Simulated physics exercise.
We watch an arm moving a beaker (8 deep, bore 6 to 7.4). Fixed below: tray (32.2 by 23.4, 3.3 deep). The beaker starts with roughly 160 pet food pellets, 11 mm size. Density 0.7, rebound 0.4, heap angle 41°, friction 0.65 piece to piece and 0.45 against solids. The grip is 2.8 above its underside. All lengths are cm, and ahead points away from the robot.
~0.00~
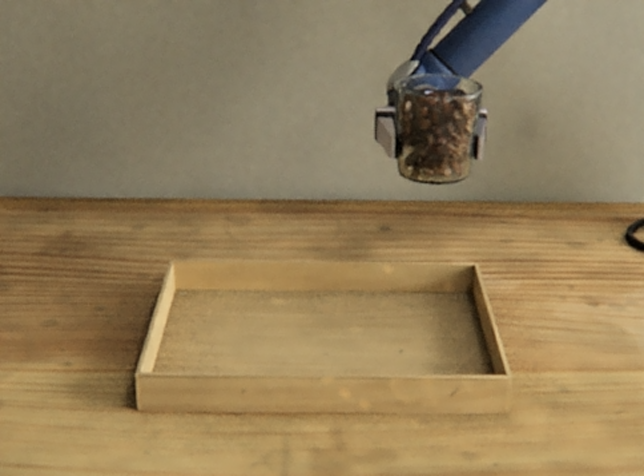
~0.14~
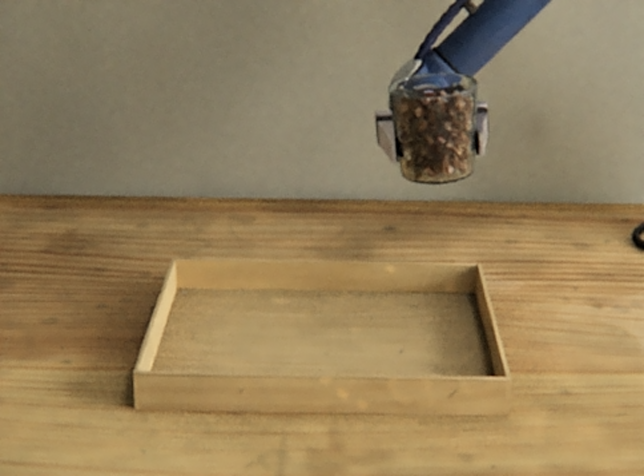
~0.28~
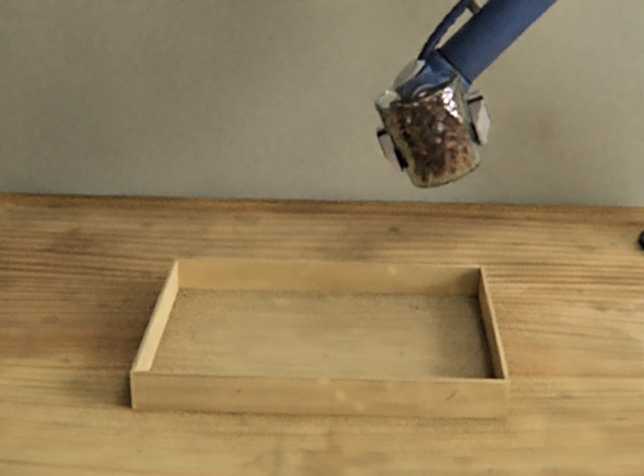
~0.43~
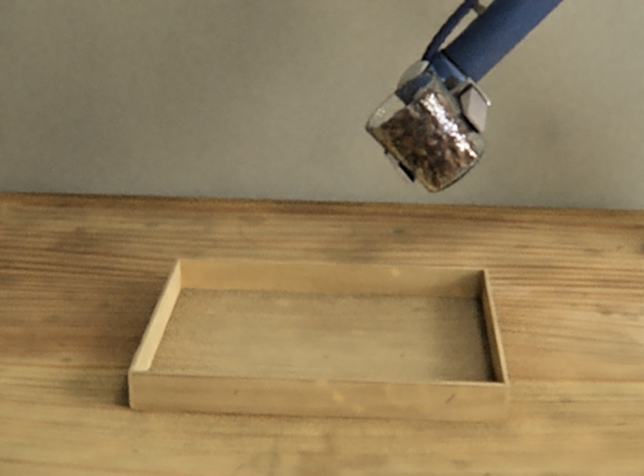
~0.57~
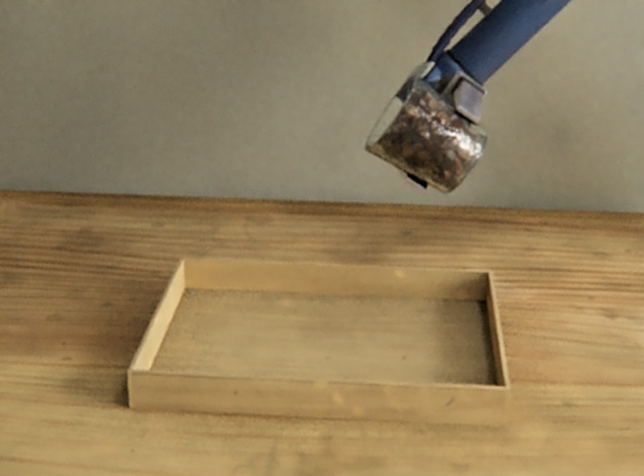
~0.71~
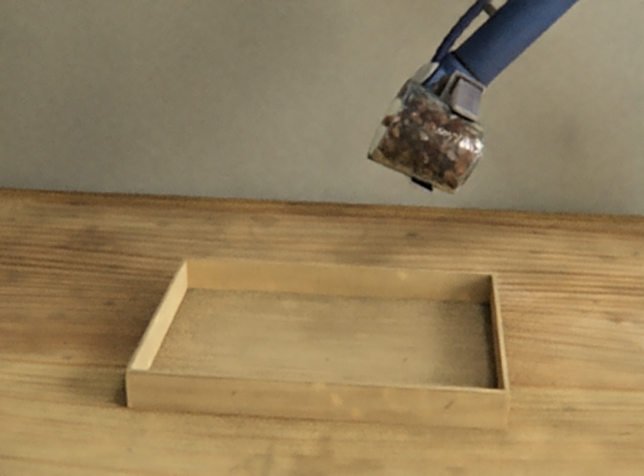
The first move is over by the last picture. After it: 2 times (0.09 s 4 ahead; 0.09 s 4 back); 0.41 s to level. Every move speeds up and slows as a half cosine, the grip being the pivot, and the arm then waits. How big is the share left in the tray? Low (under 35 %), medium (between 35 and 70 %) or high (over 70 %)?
In the tray the share is medium, between 35 and 70 %.
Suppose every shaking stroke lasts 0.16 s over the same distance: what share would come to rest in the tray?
It would be near 15 per cent.
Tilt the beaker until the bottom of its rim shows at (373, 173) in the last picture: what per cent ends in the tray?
About 85 per cent.
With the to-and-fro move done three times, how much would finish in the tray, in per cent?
Then about 55 per cent.
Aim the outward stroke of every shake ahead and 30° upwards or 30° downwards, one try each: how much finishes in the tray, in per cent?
Some 70 and 20 per cent.
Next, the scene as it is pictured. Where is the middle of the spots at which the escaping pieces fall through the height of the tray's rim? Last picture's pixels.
Near (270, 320).
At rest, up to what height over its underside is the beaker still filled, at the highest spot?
About 6.5 cm.
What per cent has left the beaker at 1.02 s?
Near 30 per cent so far.
After 1.02 s, tilted 63° forward, highest piece 24 above the table; 112 in the beaker, 36 in the tray, 17 in flight or on a rim.
After 1.33 s, tilted 20° forward, highest piece 25 above the table; 84 in the beaker, 78 in the tray, 2 on the table or floor, 1 in flight or on a rim.
After 1.68 s, level, highest piece 25 above the table; 84 in the beaker, 79 in the tray, 2 on the table or floor.
After 2.73 s, level, highest piece 25 above the table; 84 in the beaker, 79 in the tray, 2 on the table or floor.
At rest, 84 in the beaker, 79 in the tray, 2 on the table or floor. That is 48 % in the tray.
